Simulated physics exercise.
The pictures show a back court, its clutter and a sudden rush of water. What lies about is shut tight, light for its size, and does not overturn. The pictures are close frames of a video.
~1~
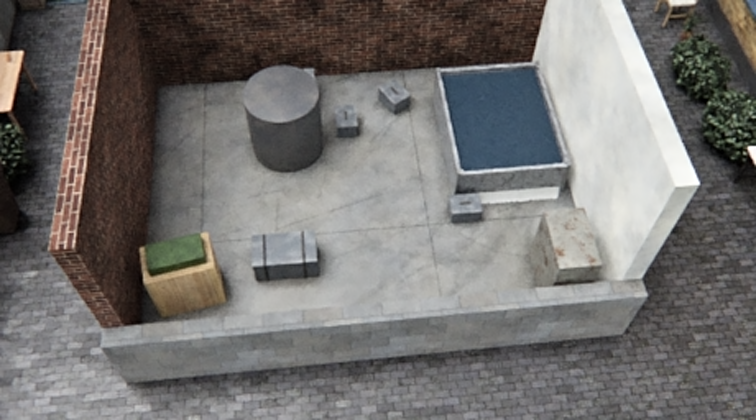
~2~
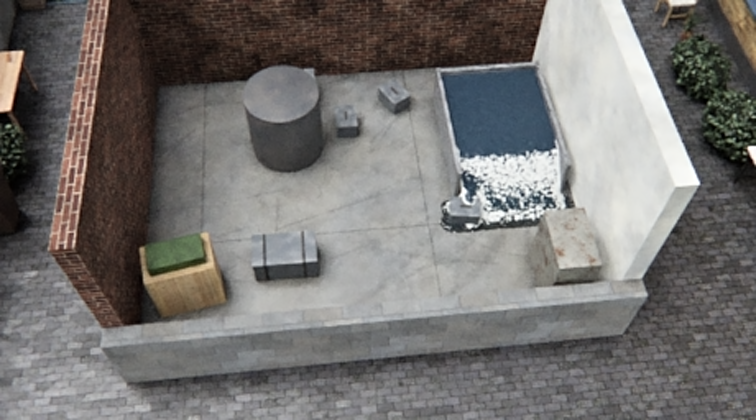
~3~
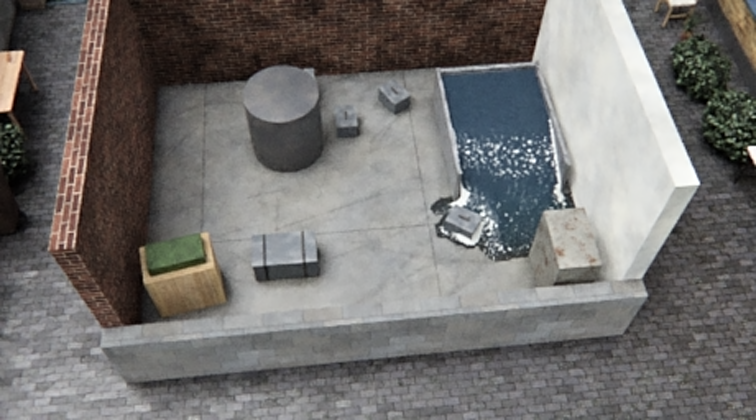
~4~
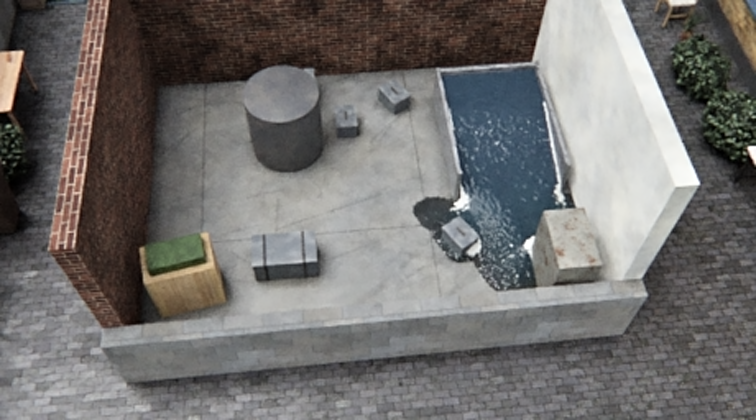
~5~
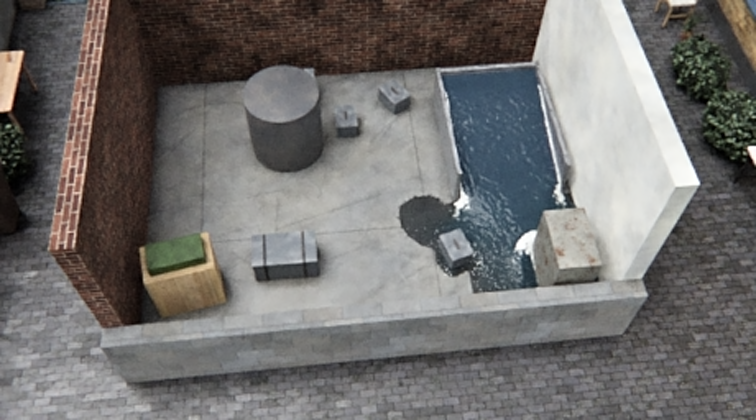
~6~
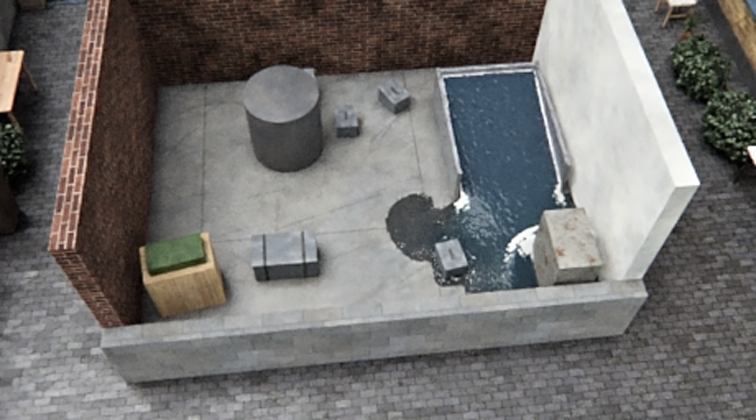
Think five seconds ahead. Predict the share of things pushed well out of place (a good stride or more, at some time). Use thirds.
Share: One to two thirds.
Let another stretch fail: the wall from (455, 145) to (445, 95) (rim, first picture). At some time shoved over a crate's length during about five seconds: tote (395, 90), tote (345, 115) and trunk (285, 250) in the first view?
As listed: Less than that, swept aside, pushed that far.
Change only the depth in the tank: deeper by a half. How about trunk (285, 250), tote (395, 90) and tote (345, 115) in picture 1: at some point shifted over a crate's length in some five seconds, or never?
In that order: Yes, never so far, no.
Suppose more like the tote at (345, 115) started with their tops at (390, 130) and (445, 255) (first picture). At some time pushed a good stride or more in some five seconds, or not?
One after the other: No, swept aside.
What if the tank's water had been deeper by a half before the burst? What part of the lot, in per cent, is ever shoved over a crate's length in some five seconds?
Close to 40 %.
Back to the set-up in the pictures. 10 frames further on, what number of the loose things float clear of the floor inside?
That makes 0.
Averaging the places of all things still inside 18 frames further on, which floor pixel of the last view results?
Roughly at (320, 158).
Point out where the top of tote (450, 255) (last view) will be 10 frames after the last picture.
Close to (341, 262).
A moment on, 1 of 5 are well off their spots; 0 afloat.
Next, 1 of 5 are well off their spots; 0 afloat.
Later, 2 of 5 are well off their spots; 0 afloat.
In the end, 2 of 5 are well off their spots, and 2 have been at some point; 0 afloat.
